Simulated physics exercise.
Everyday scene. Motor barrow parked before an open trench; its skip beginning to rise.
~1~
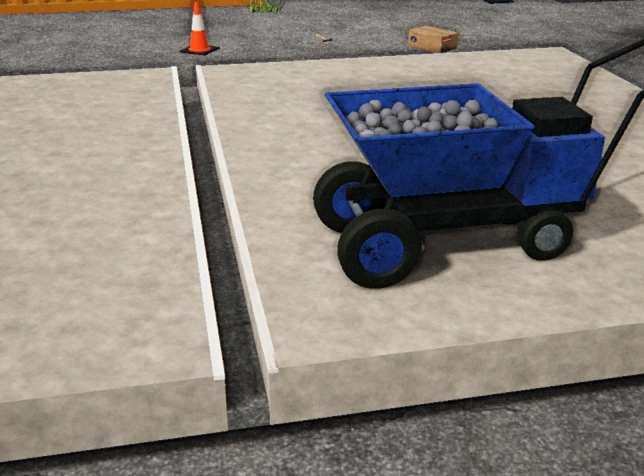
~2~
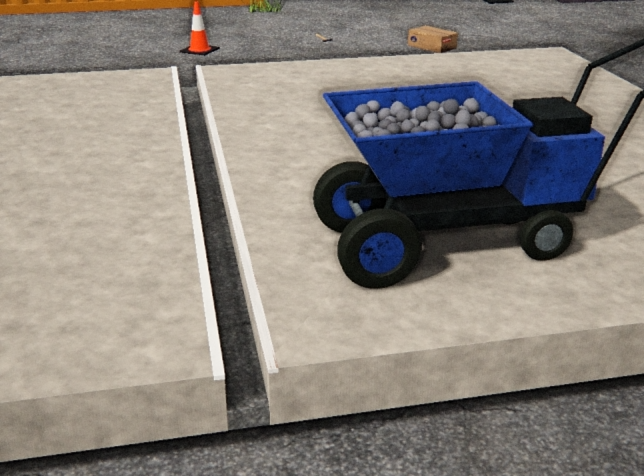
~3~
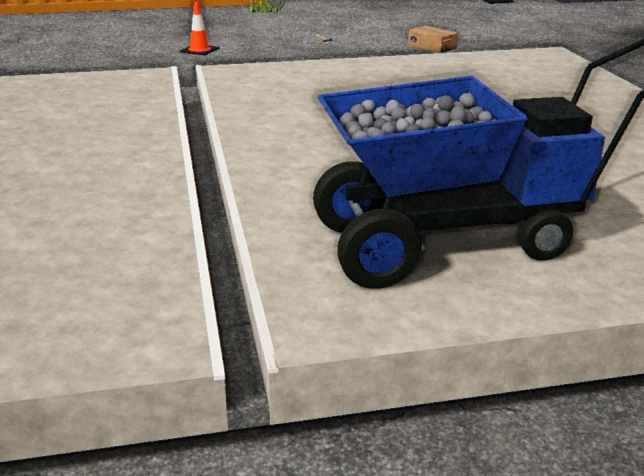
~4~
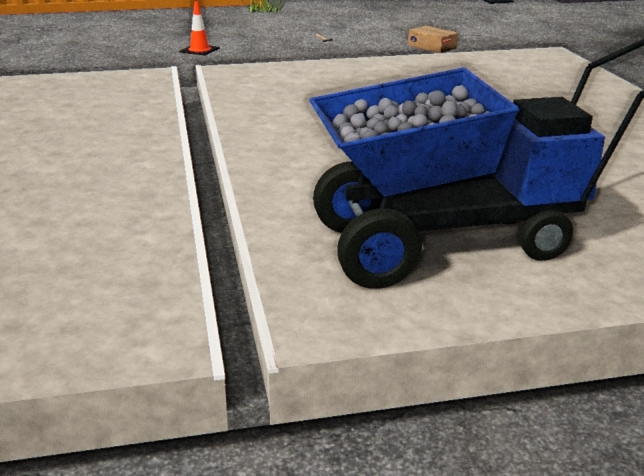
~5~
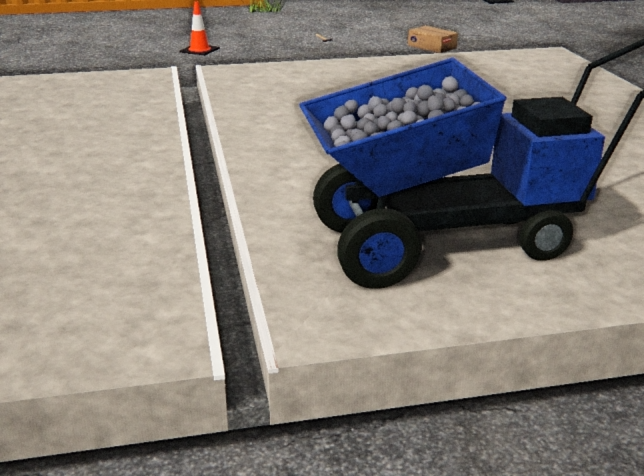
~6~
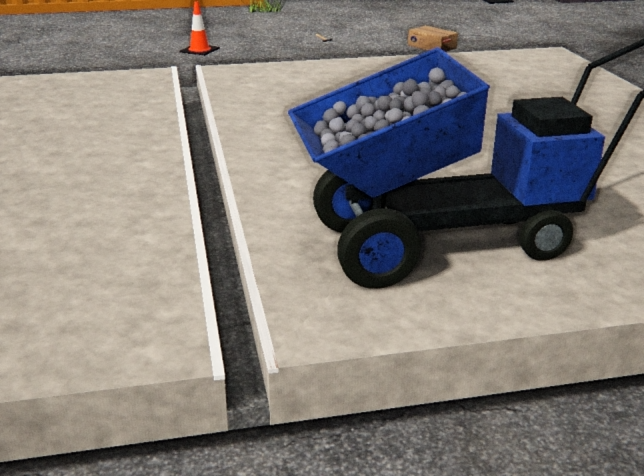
On a pale concrete slab beside a narrow trench, a parked blue motor barrow slowly tilting its skip of round grey cobbles leftward.
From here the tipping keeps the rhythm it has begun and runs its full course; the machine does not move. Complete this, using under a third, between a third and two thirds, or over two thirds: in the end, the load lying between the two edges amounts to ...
The load between the two edges amounts to between a third and two thirds of it.
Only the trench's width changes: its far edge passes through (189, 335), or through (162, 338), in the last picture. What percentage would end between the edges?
Around 90 percent first, around 100 percent second.
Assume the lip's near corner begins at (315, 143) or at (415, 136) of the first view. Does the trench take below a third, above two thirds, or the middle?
Okay, the first stop comes out as below one third and the second as in the middle band.
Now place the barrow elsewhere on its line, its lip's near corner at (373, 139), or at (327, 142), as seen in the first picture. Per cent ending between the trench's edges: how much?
About 60 percent at the first place and about 20 percent at the second.
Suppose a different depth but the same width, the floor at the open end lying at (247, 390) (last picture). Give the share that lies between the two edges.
About 40 %.
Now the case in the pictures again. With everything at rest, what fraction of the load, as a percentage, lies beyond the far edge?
Result: Close to 35 %.
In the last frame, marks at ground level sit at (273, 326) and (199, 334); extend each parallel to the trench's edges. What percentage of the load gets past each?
Estimate, first then second: 90 %, 30 %.
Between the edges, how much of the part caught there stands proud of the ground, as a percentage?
About 30 %.
Shortly afterwards, skip tipped steeply; the whole lot in the skip.
Next, skip tipped right over; near two thirds in the skip; near a quarter in or heaped over the trench; a little beyond it; only a few falling.
Some moments later, skip tipped right over; a little in the skip; only a few short of the trench; near half in or heaped over the trench; near a third beyond it.
In the end, skip tipped right over; a little in the skip; only a few short of the trench; near half in or heaped over the trench; near a third beyond it.
